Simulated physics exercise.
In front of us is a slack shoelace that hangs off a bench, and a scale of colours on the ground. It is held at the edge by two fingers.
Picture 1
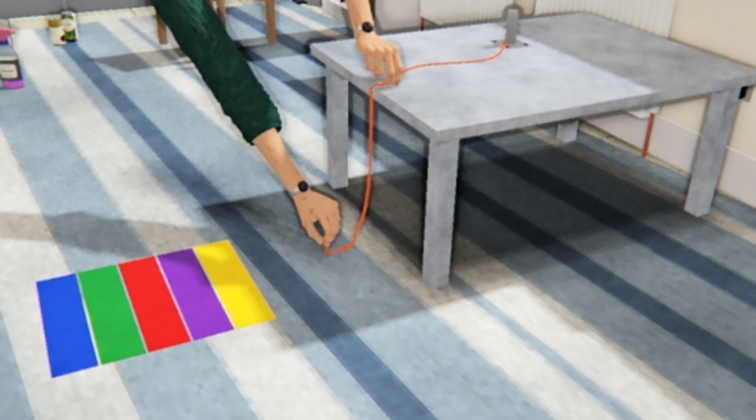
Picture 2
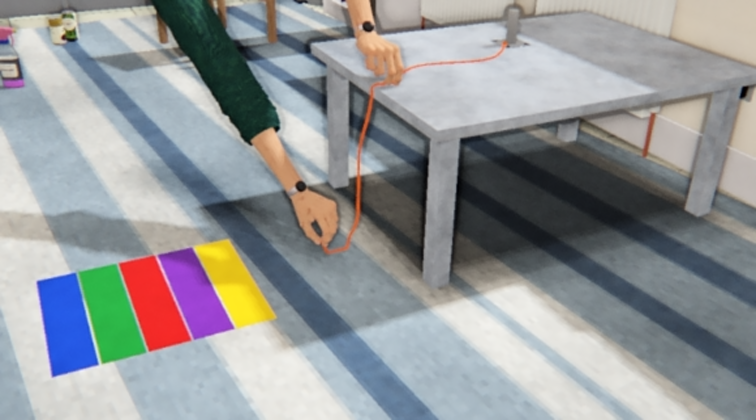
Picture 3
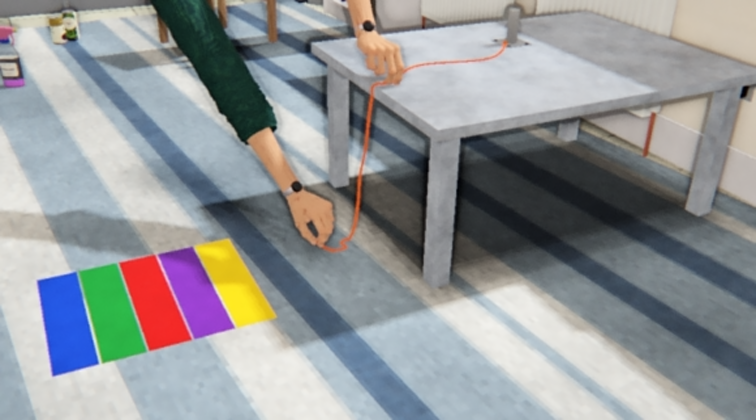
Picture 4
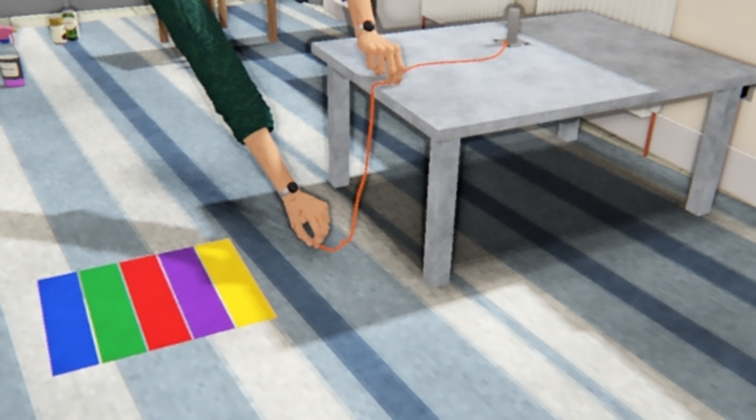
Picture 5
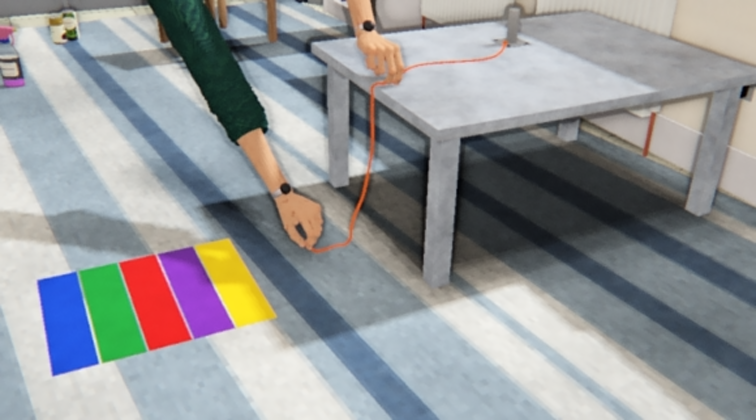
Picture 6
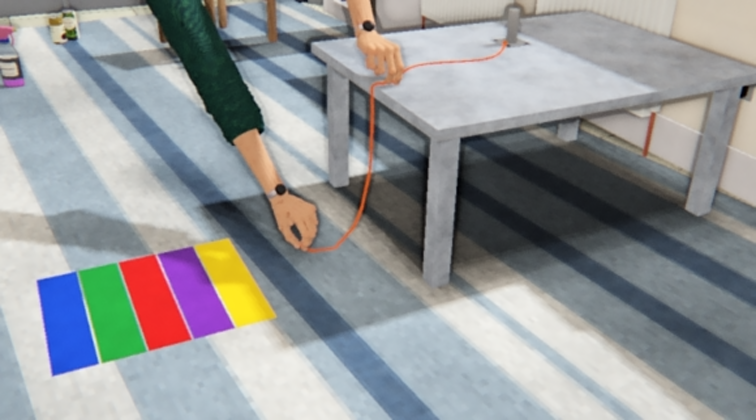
A person in a dark green sleeve, with dark bands on both wrists, leans in from the top of a room with a blue and white striped floor, seen from above at an angle. One hand rests at the edge of a grey bench on an orange shoelace, and the other holds its low end, right of blue, green, red, purple and yellow strips. The lower hand shifts slightly left, drawing the slack lace along, while the camera stays still.
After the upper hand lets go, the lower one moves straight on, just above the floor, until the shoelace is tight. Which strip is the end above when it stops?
The purple one.
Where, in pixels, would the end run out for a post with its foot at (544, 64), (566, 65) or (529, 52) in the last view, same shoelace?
About (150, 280), (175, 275) and (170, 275).
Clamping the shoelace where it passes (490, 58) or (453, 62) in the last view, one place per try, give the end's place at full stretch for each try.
Try by try: (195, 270), (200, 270).
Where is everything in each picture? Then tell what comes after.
End (324, 242); yellow (247, 308); purple (206, 318); red (163, 329); green (118, 341); blue (71, 353), in the first frame.
End (322, 242); shoelace through (502, 51) (456, 63) (403, 73) (371, 103) (358, 170) (351, 233), in the second frame.
End (317, 243), in the third frame.
End (313, 244); shoelace through (502, 51) (457, 62) (404, 72) (372, 103) (366, 170) (351, 236), in the fourth frame.
End (306, 245), in the fifth frame.
End (301, 246); shoelace through (502, 51) (456, 62) (404, 72) (372, 103) (370, 169) (348, 233), in the sixth frame.
Soon after, end near (257, 256); short of the strips.
Then, end near (210, 267); over yellow.
At full stretch, end near (181, 274); over purple. It gets as far as the purple strip.
